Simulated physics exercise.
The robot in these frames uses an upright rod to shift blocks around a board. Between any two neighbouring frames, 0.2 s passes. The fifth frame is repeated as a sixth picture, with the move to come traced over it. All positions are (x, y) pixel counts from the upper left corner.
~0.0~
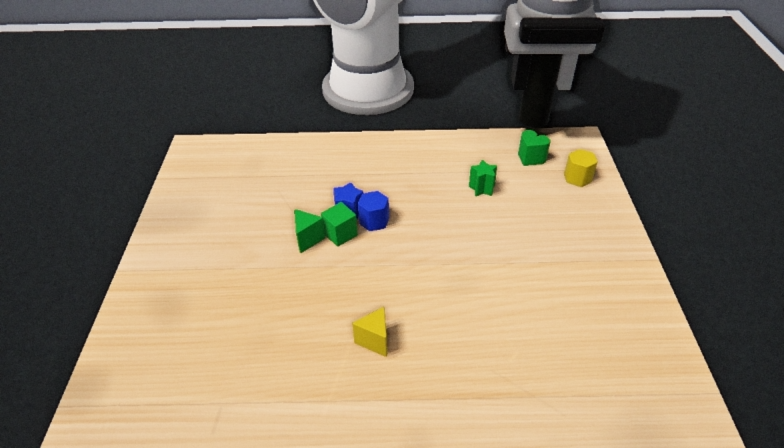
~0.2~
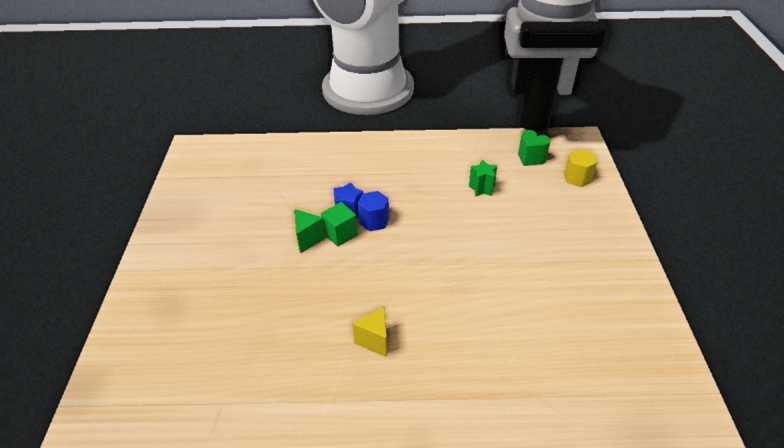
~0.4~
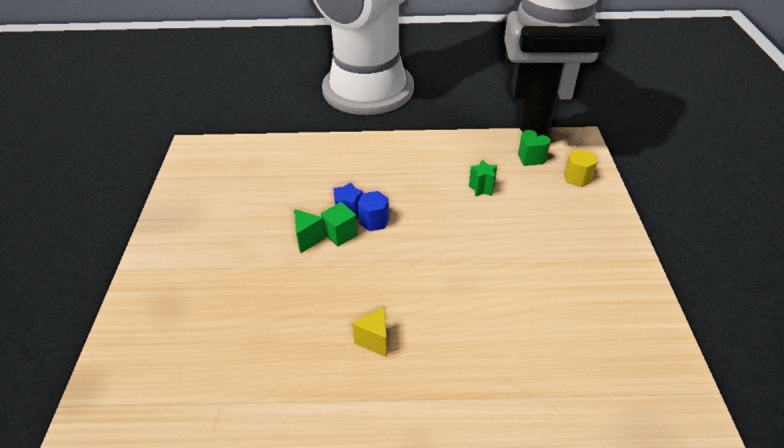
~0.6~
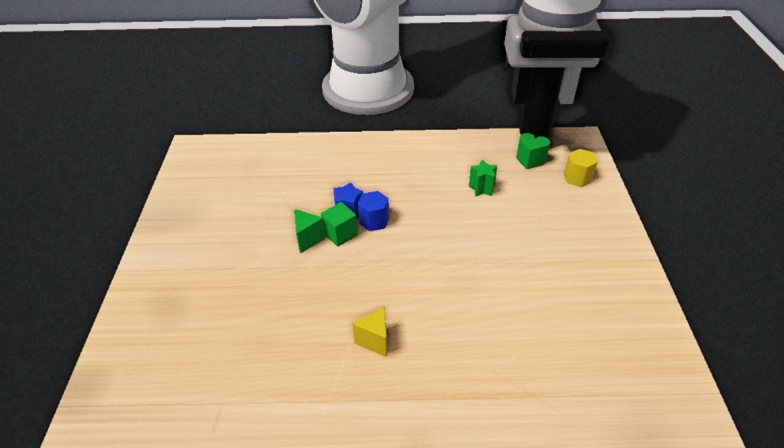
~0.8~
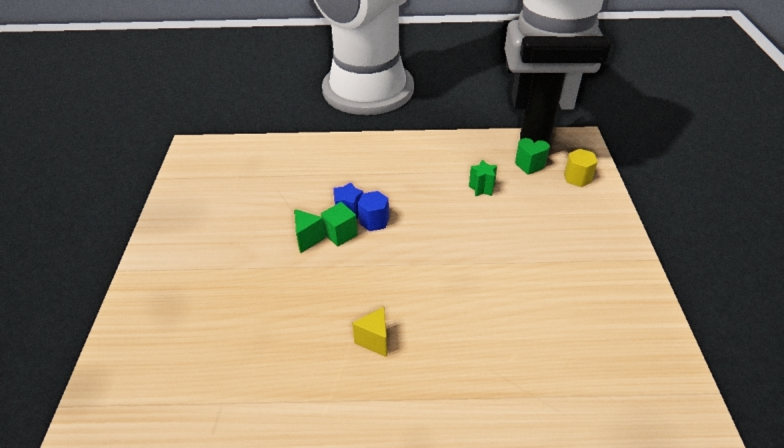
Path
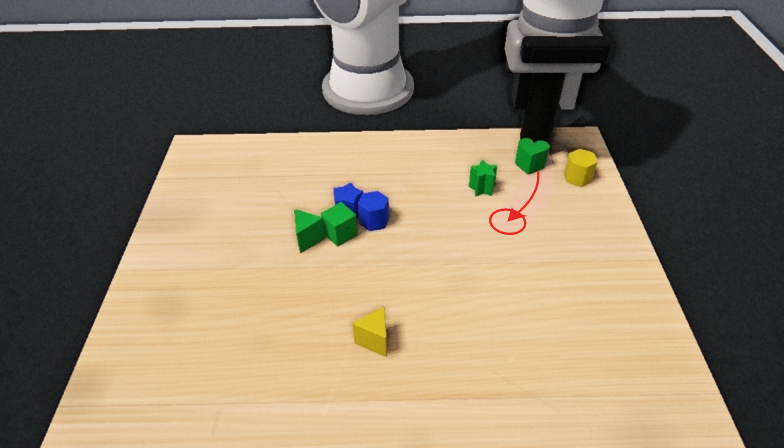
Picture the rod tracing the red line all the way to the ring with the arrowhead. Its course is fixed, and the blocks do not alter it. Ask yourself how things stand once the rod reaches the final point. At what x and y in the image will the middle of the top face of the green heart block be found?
Around (511, 221).
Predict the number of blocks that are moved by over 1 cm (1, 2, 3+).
My count: 1.
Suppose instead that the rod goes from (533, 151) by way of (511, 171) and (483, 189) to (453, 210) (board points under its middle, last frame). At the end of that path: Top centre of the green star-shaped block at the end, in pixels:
Top centre: (433, 201).
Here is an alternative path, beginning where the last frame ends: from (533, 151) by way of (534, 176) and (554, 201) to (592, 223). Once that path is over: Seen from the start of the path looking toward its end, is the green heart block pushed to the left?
No, that is not what happens.
The line goes from (533, 151) over (538, 175) and (530, 200) to (508, 221).
On the path given first. One third of the way, rod (541, 163); green heart block (537, 171).
Two thirds of the way, rod (532, 187); green heart block (528, 197).
At the end, rod (510, 209); green heart block (511, 221); yellow hexagon unmoved.
